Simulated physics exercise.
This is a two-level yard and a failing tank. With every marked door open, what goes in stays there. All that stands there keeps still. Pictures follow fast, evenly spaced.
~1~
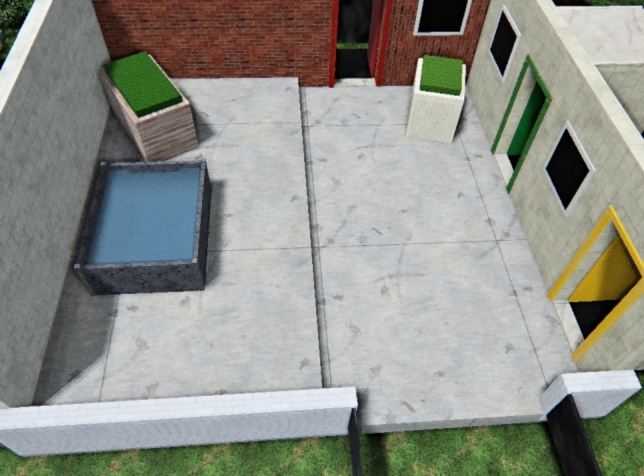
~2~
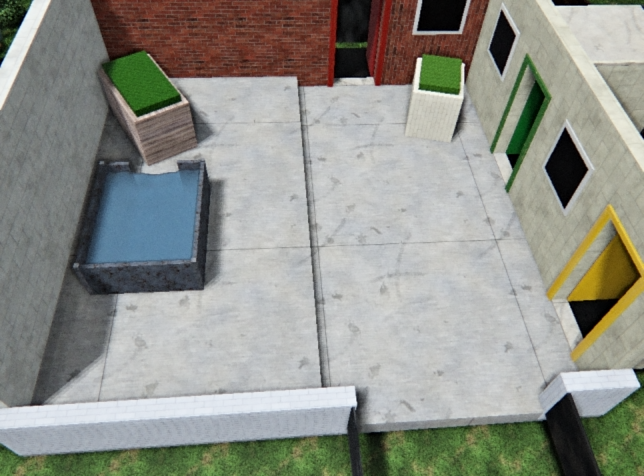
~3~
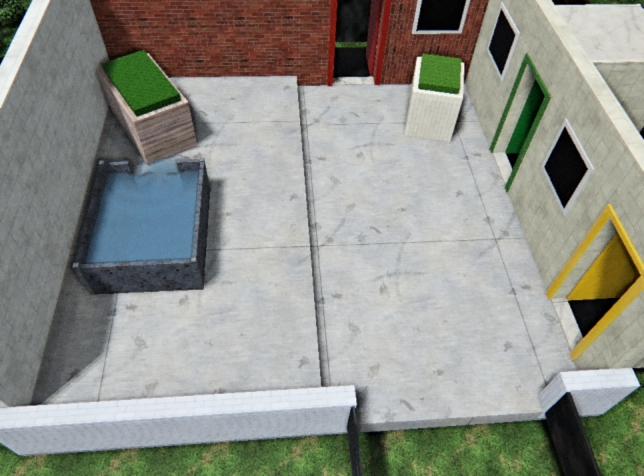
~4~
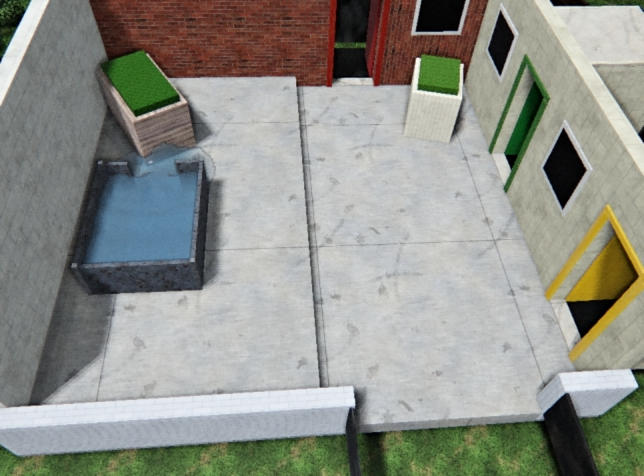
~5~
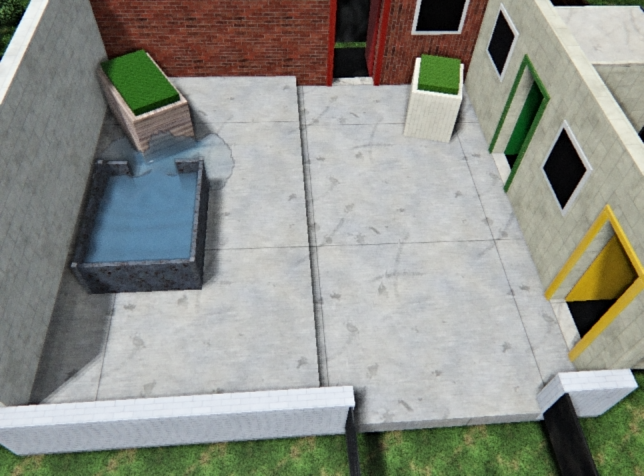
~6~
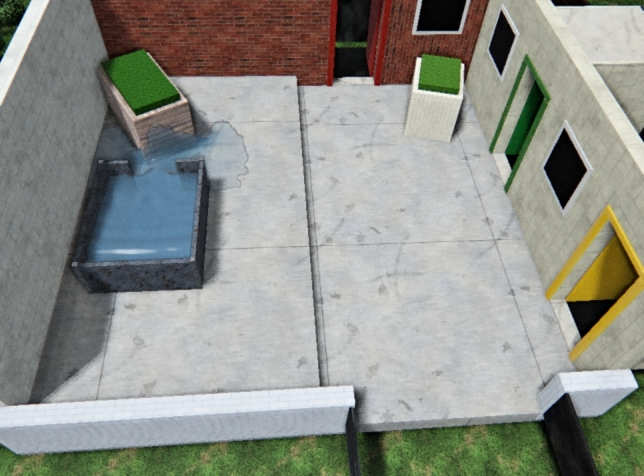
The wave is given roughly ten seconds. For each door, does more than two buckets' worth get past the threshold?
Outcome: The green door lets in beyond two buckets. The yellow door keeps it to two buckets. The red door lets in beyond two buckets.
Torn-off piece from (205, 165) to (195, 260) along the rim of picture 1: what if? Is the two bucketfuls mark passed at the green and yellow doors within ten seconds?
I'd say the green door gets more, but the yellow door gets more.
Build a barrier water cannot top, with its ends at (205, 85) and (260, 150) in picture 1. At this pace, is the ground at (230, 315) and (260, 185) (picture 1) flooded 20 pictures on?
Spared and submerged, in that order.
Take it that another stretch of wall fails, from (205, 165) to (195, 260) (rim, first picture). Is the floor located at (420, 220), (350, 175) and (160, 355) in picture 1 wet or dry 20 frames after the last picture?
Taking each in turn, they come out watered, watered, kept dry.
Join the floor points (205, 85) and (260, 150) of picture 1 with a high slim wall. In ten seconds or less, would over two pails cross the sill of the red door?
I reckon the red door remains safe then.
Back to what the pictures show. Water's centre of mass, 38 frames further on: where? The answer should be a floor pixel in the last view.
Point: (250, 178).
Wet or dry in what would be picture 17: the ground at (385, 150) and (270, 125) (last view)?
Lab note, in the order given: Wet through; wet through.
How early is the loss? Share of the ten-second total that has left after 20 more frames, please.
Roughly 5 percent.
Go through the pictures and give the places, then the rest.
The tank at (147, 213) is whole and still, in the first picture.
The front is at a hidden place, out from the gap on the tank's far side, in the second picture.
Water pours out on the tank's far side and has run to (178, 158), in the third picture.
Water pours out on the tank's far side and has run to (195, 149), in the fourth picture.
Water pours out on the tank's far side and has run to (213, 137), in the fifth picture.
The front is at (224, 124), out from the gap on the tank's far side, in the sixth picture.
A moment on, water covers 15 % of the floor; the green door not reached, the yellow door not reached, the red door not reached.
Next, water covers 30 % of the floor; the green door not reached, the yellow door not reached, the red door not reached.
Then, water covers 45 % of the floor; the green door wet at the sill, nothing in, the yellow door not reached, the red door under two buckets in.
Later, water covers 55 % of the floor; the green door over two buckets in, the yellow door not reached, the red door under two buckets in.
In the end, water covers 75 % of the floor; the green door over two buckets in, the yellow door wet at the sill, nothing in, the red door over two buckets in.
